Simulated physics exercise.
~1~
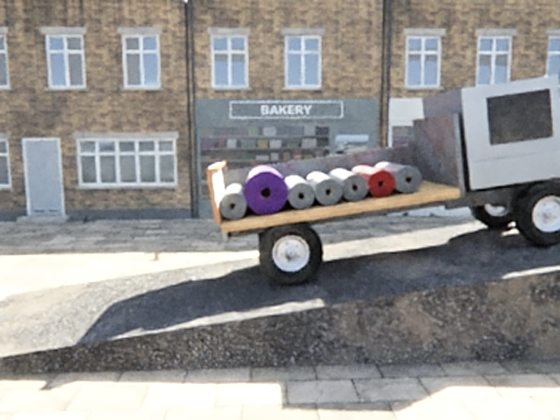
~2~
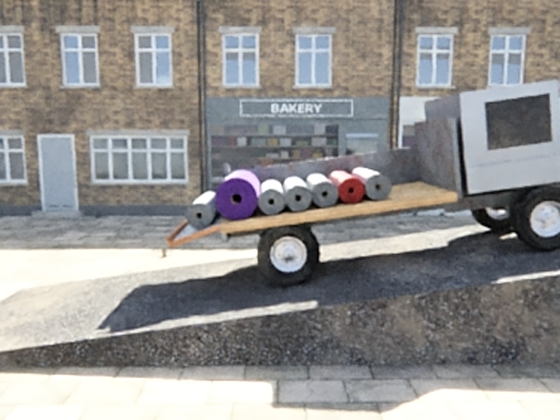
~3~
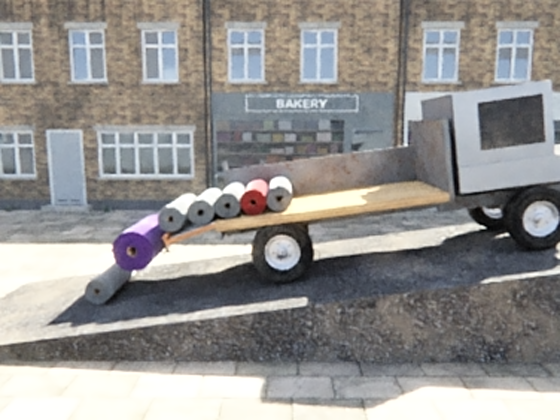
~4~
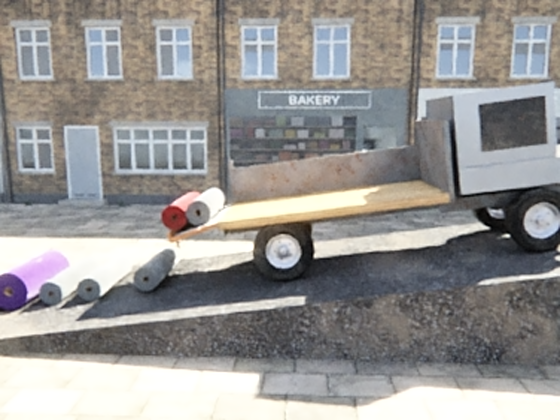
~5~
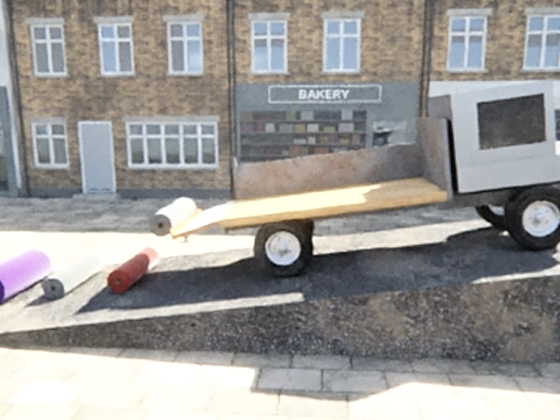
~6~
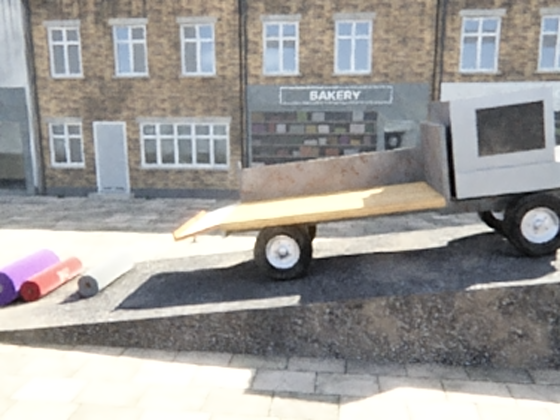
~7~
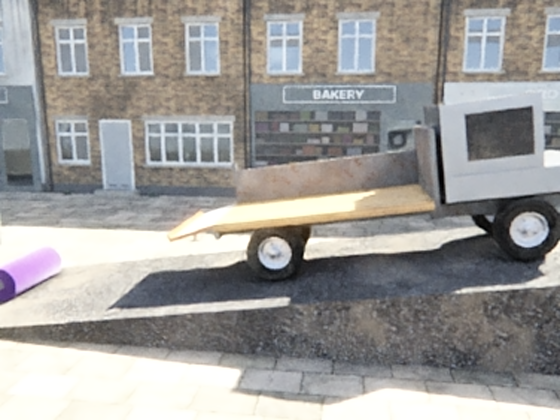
We see a truck standing nose-up on a ramp before a bakery as its tailgate drops and grey, purple and red rolls roll left off the bed onto the slope, leaving the bed empty and only the purple roll in view at the left edge.
